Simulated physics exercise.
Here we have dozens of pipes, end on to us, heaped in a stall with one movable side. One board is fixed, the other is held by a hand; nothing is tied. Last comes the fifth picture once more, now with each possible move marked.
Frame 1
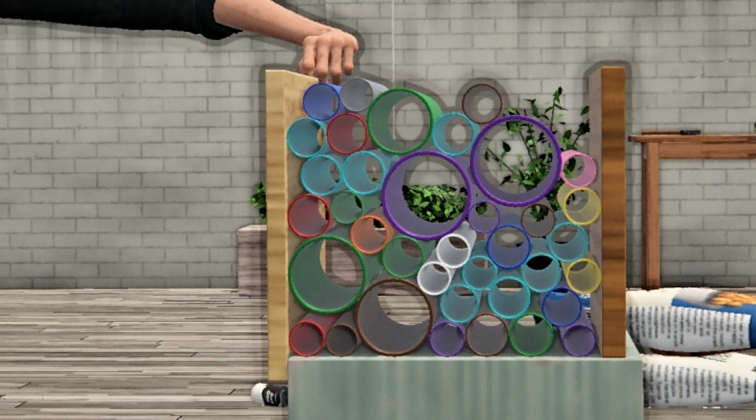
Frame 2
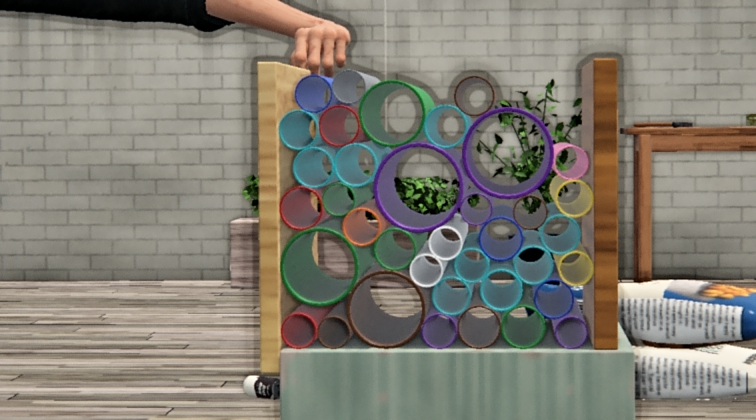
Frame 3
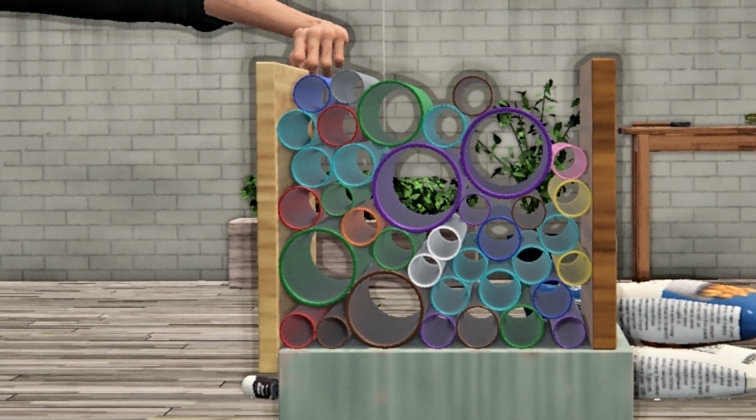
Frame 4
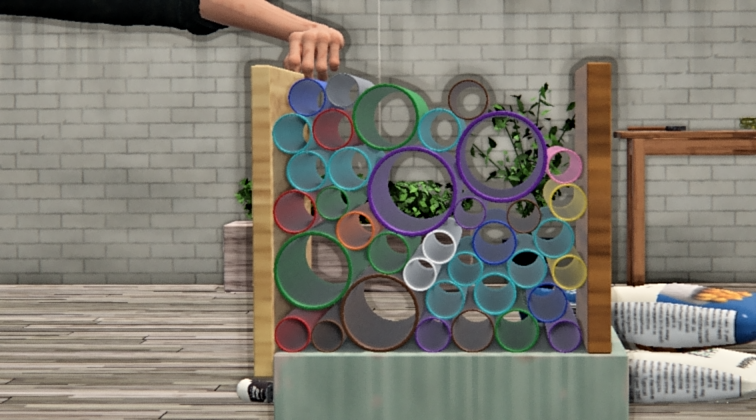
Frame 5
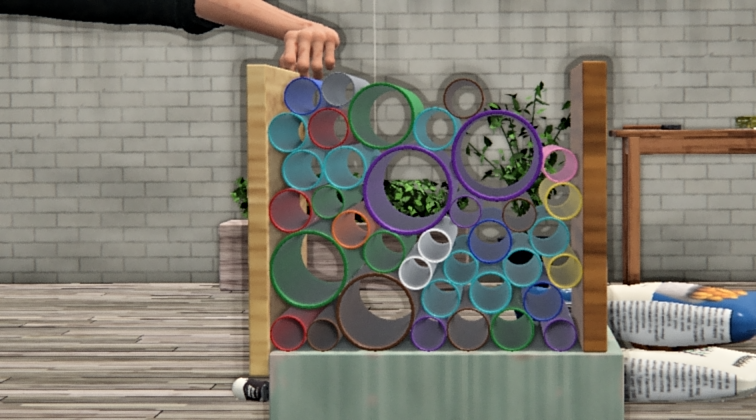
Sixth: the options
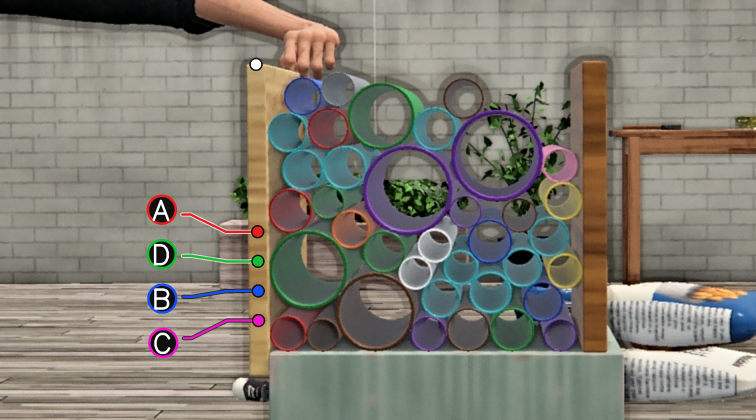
Many colourful pipes sit stacked between two boards, barely moving, while a hand rests on top.
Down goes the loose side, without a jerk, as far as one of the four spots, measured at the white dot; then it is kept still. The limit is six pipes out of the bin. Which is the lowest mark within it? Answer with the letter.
The answer is mark A.
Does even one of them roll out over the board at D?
At D: Yes.
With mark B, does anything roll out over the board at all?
At B: Yes.
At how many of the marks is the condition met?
One of the four.
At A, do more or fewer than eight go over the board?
Fewer than eight.
On the marked copy, A at (258, 232); B at (258, 291); C at (259, 320); D at (258, 262); the white dot at (256, 64).
Taking A. A third of the way, top of the board (267, 139).
Two thirds of the way, top of the board (268, 223).
When it is over, top of the board (268, 232), three out over the board.
As for the rest, B more than six out over the board; C more than six out over the board; D more than six out over the board.
